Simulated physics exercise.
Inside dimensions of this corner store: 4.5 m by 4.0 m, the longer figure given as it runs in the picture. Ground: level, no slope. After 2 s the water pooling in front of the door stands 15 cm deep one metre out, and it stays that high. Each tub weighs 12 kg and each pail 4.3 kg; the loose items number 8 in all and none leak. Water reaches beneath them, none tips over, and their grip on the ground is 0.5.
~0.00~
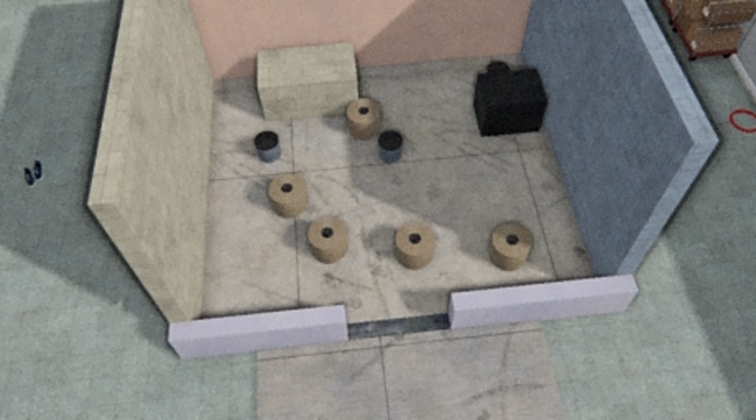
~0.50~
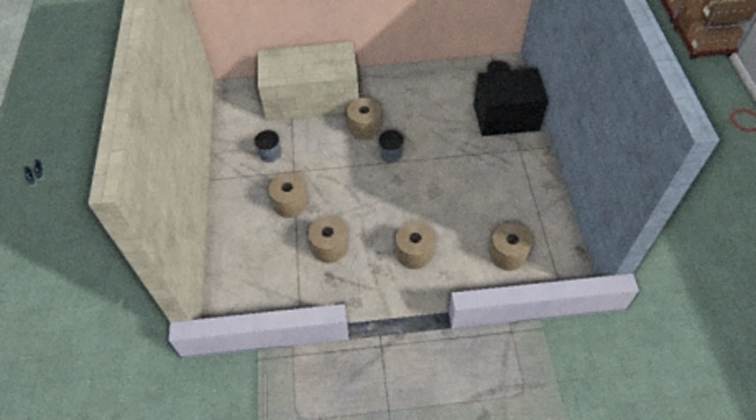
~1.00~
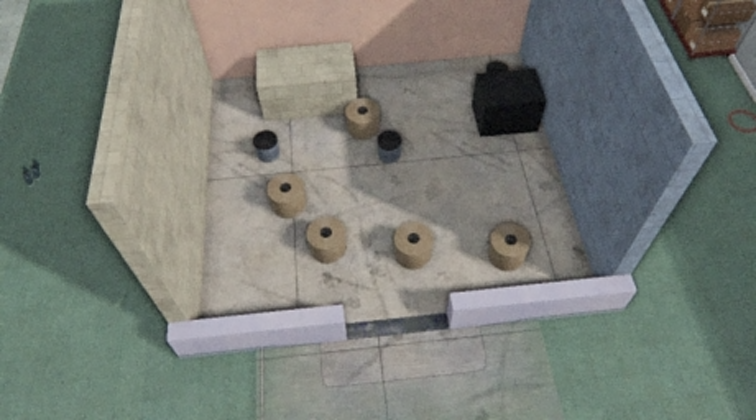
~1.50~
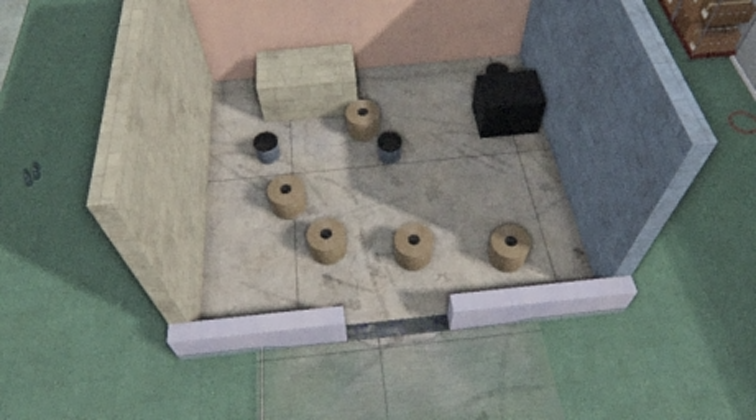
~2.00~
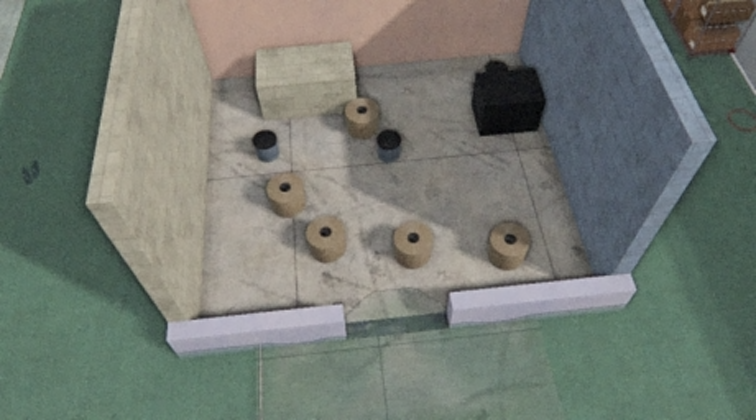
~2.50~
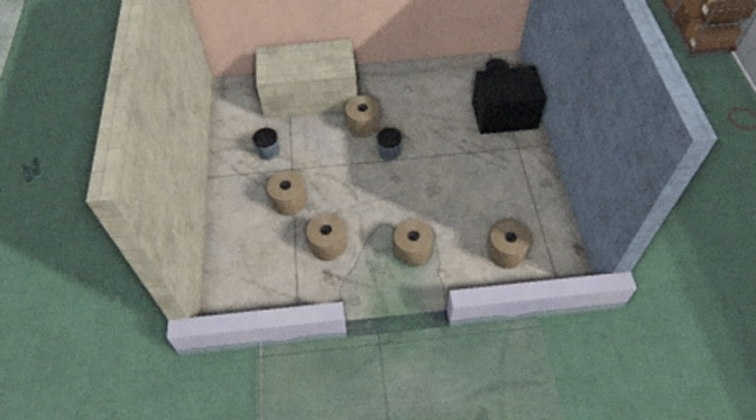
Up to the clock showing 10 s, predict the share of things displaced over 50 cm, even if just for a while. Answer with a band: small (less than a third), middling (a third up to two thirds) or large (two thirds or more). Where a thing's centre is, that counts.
Small.
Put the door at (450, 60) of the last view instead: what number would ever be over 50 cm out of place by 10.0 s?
That gives 2 of them.
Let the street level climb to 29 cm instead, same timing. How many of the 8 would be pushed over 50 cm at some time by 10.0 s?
The answer would then be 6.
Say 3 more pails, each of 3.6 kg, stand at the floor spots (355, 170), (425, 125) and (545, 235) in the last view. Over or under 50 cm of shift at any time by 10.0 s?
Taking them in order, the first is beyond that distance, the second is within that distance and the third is within that distance.
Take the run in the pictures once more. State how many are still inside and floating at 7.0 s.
I get 0.
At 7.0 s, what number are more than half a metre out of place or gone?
Tally at that time: 1.
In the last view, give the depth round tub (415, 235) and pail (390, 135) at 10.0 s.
Some 5 cm at the first, some 4 cm at the second.
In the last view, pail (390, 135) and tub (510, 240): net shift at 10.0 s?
Respectively 50 and 0 cm.
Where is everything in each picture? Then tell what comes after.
A tub at (287, 188) rests on the ground; a pail at (391, 140) rests on the ground; 0.0 m2 under water; 0 of 8 have shifted, in the first picture.
A tub at (287, 188), on the bottom; a pail at (391, 139) rests on the ground; water covers 0.0 m2; 0 of 8 have shifted, in the second picture.
A tub at (286, 188) rests on the ground; a pail at (389, 140) rests on the ground; 0.0 m2 under water; 0 of 8 have shifted, in the third picture.
A tub at (286, 189), on the bottom; a pail at (390, 141), on the bottom; water covers 0.0 m2; 0 of 8 have shifted, in the fourth picture.
A tub at (285, 188), on the bottom; a pail at (389, 139), on the bottom; 0.3 m2 under water; 0 of 8 have shifted, in the fifth picture.
A tub at (286, 185) rests on the ground; a pail at (389, 137), on the bottom; water covers 0.9 m2; 0 of 8 have shifted, in the sixth picture.
After 3.5 s 0 of 8 are over 50 cm from their spots; 0 afloat.
After 4.5 s 1 of 8 are over 50 cm from their spots; 0 afloat.
After 7.0 s 1 of 8 are over 50 cm from their spots; 0 afloat.
After 10.0 s 1 of 8 are over 50 cm from their spots, and 1 have been at some point; 0 afloat.
